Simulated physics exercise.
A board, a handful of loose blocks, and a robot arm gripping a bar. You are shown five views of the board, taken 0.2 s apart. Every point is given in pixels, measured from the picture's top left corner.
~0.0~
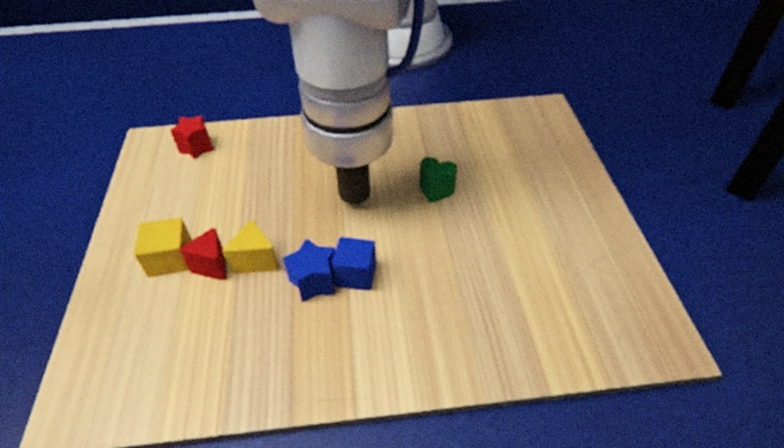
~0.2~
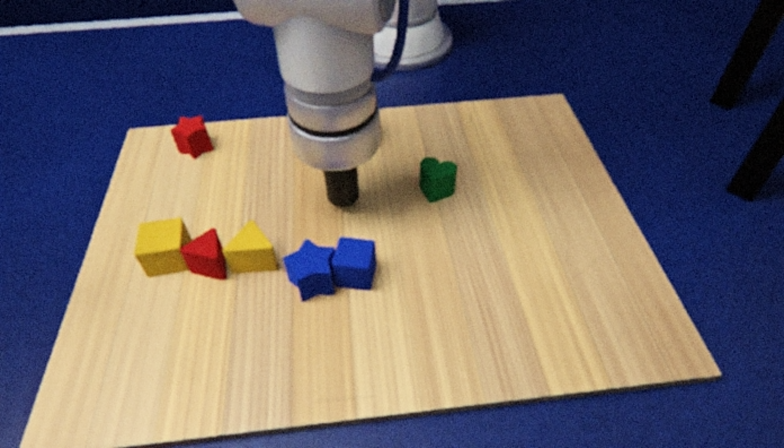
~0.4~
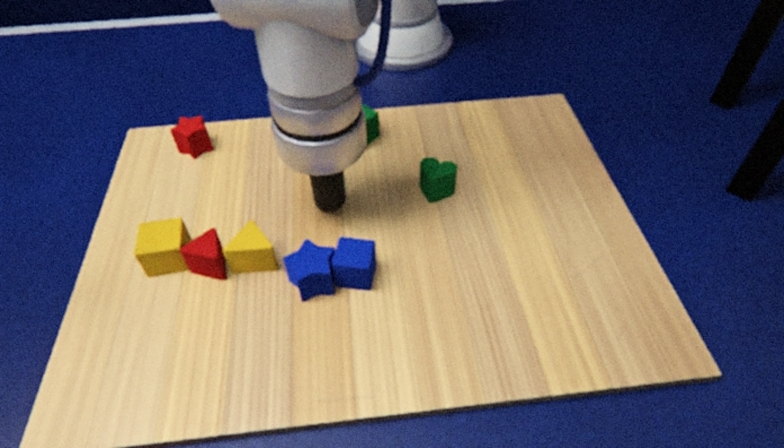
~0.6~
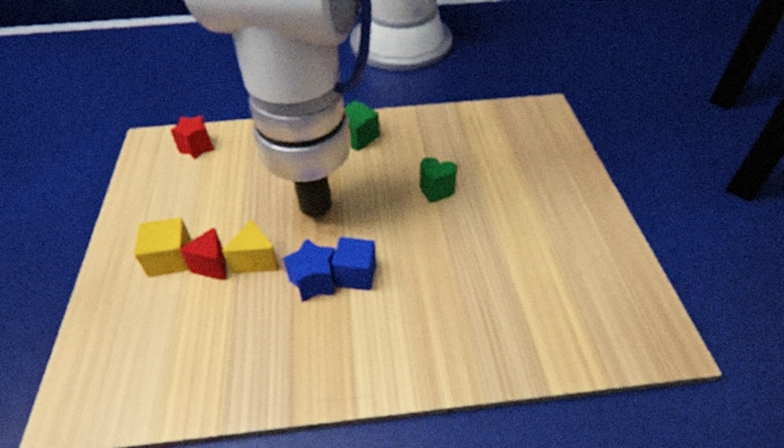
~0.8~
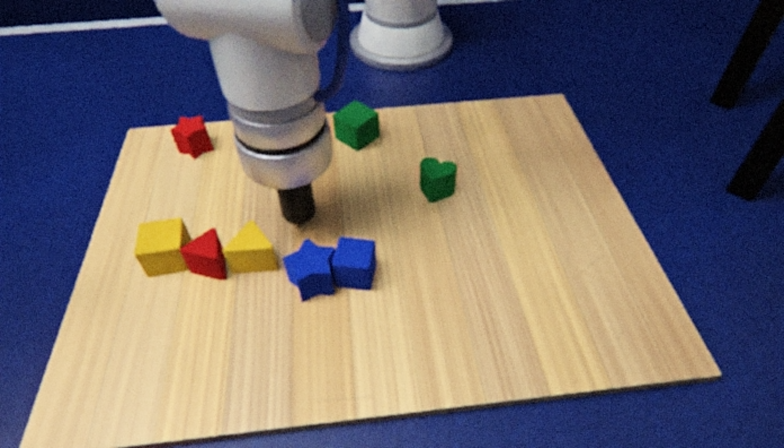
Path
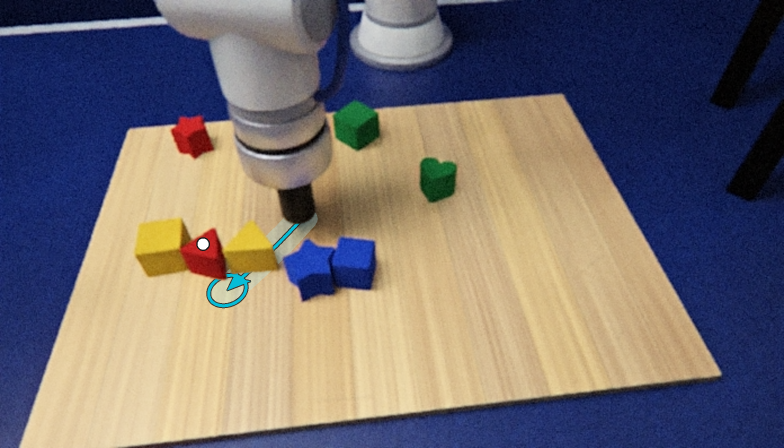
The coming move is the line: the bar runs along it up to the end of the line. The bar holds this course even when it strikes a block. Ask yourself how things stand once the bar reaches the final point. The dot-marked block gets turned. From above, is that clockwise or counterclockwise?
Rotates clockwise.
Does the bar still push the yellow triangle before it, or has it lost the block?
The bar should keep driving it forward.
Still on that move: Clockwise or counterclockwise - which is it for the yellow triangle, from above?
The sense of turning is anti-clockwise.
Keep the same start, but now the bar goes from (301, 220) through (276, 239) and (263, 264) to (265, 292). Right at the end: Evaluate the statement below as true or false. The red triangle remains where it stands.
This is true.
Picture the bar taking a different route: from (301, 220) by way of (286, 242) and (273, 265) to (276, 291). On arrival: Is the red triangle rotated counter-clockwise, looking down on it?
Final answer: No.
The line goes from (301, 220) by way of (268, 254) to (228, 290); the dot is on the red triangle.
On the path given first. One third of the way, bar at (278, 236); nothing pushed yet.
Two thirds of the way, bar at (253, 259); red triangle at (202, 247), turned 15° clockwise; yellow triangle at (224, 267), turned 20° anticlockwise.
At the end, bar at (225, 284); red triangle at (196, 253), turned 45° clockwise; yellow triangle at (195, 295), turned 20° anticlockwise; blue star-shaped block unmoved.
